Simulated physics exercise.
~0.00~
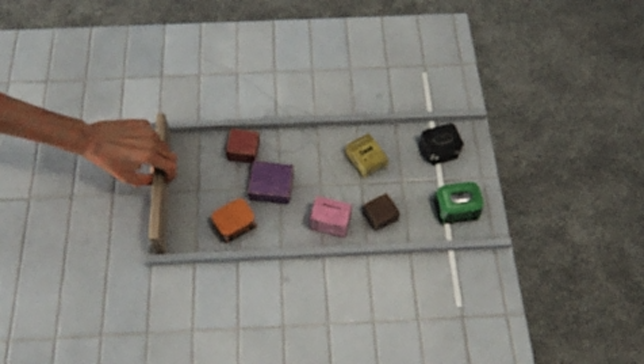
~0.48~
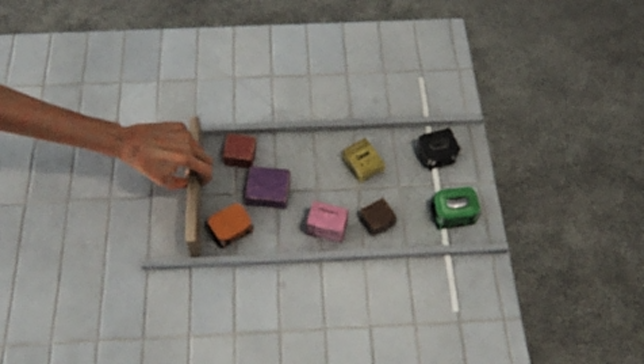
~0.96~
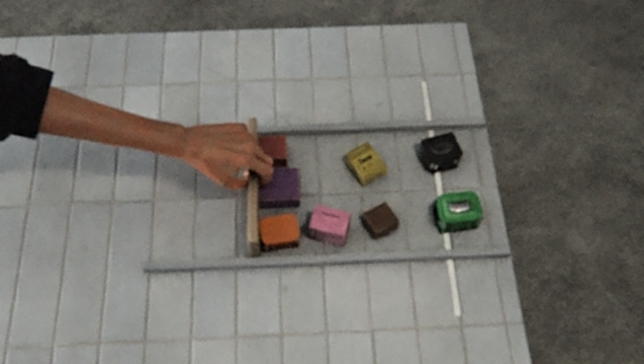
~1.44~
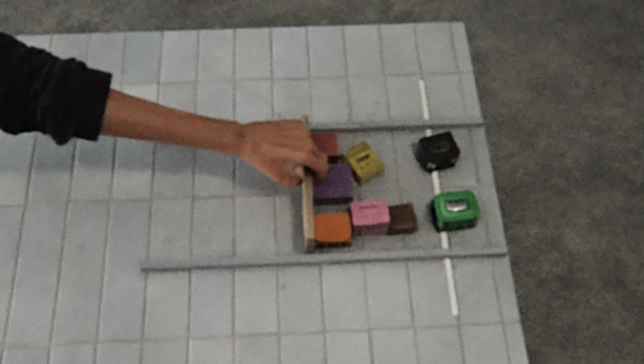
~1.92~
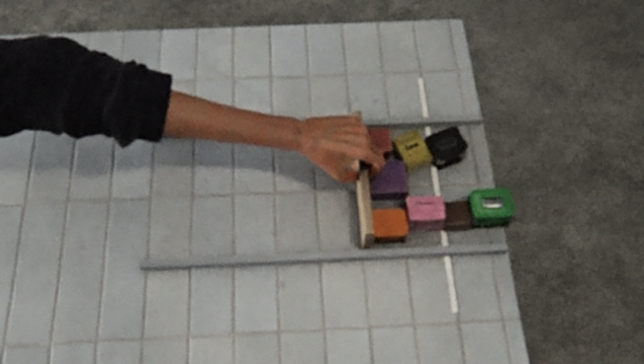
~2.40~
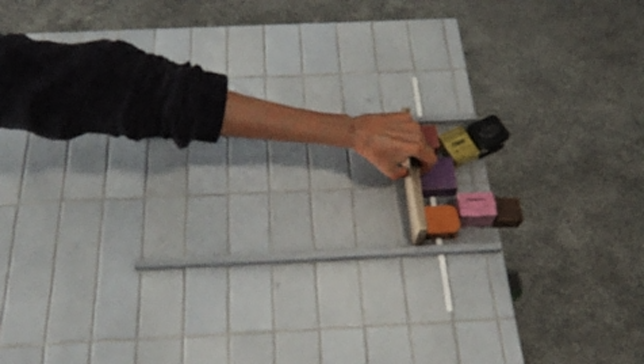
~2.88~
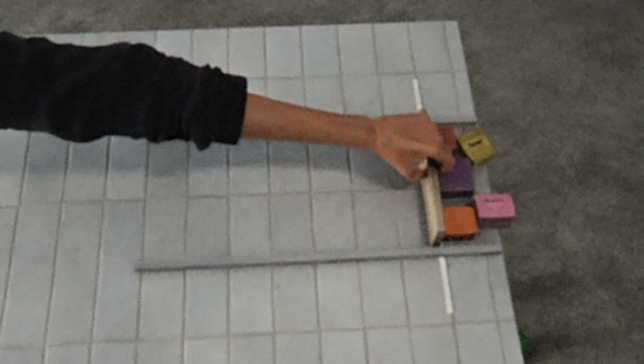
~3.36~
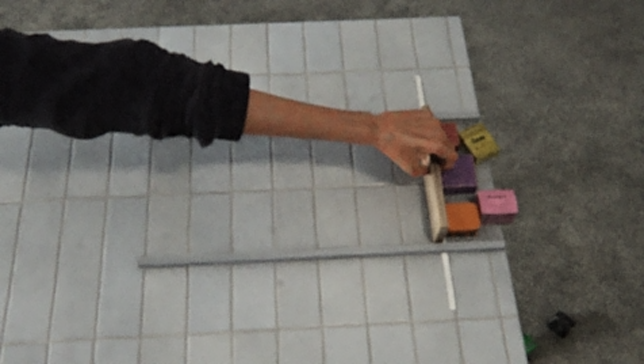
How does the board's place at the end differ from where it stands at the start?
It starts at the left end of the railed lane, well away from the blocks, and ends far to the right at the white tape line, close to the surface's right edge.
